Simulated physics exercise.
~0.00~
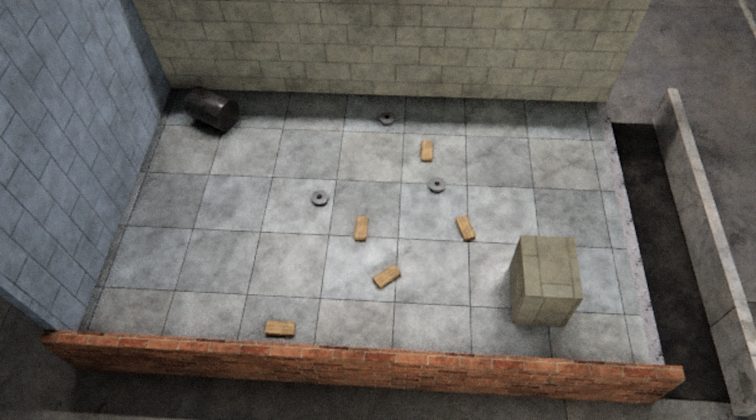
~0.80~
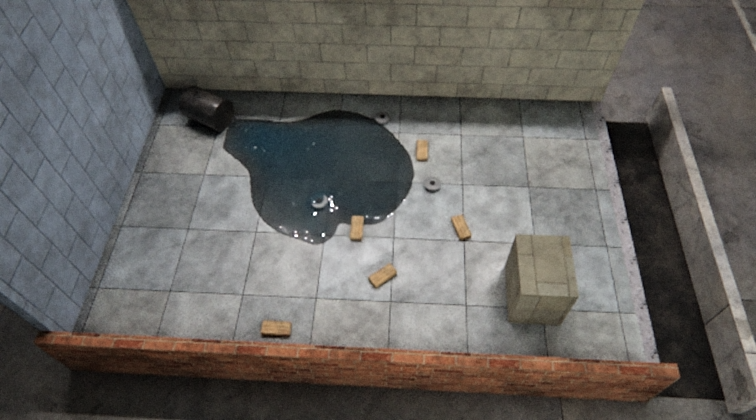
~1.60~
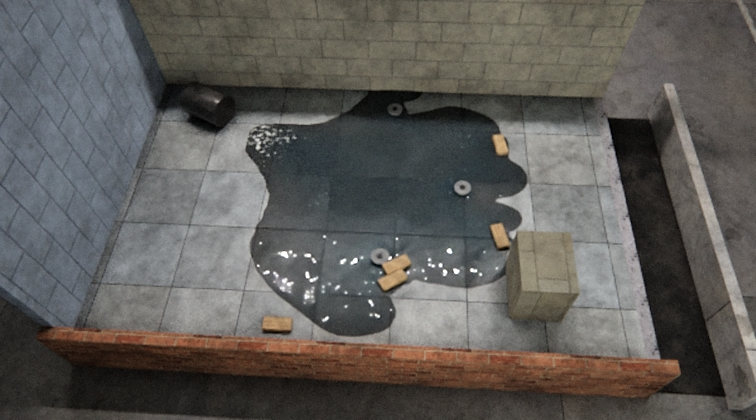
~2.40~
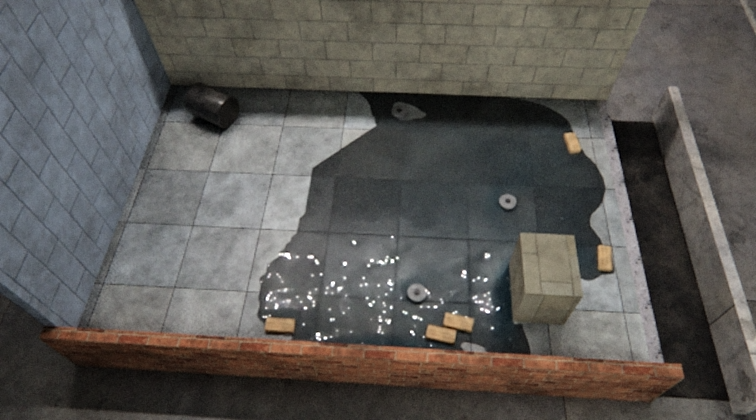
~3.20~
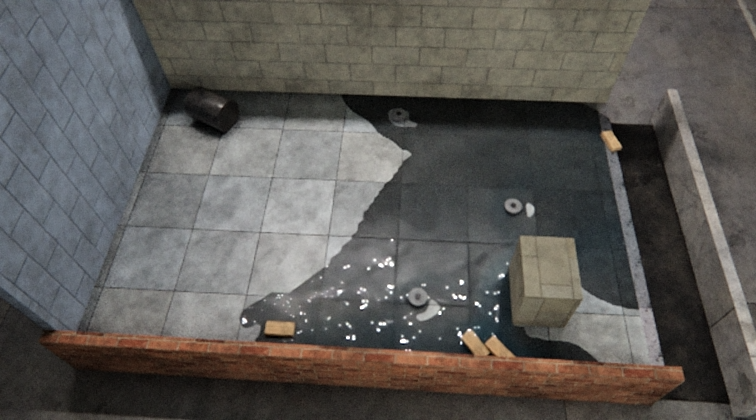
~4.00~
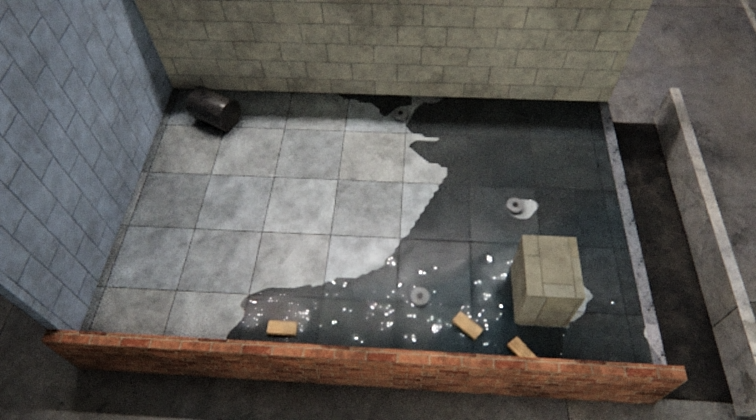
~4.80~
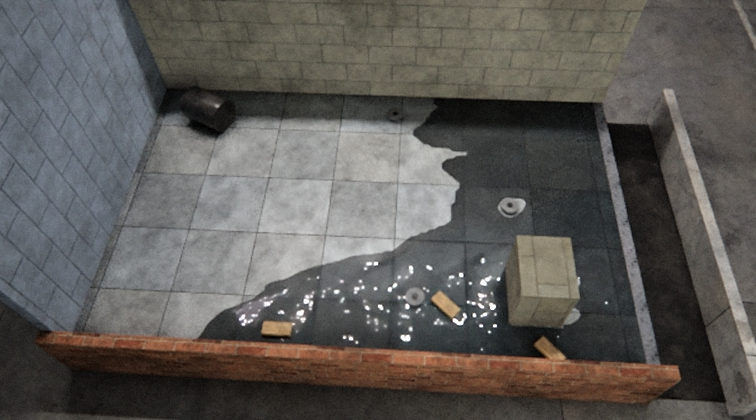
A dark pool of water spreads from a black drum in the far left corner of a grey-tiled floor, seen from above by a slightly swaying camera. Blue and pale block walls, a low red brick wall and a beige block box surround or stand on the floor, with small tan blocks and grey rings scattered about. The water pushes blocks and rings rightward and toward the brick wall. It then drains from the left, and two blocks disappear past the open right edge. Finally, water covers the right and front, with three blocks near the brick wall.
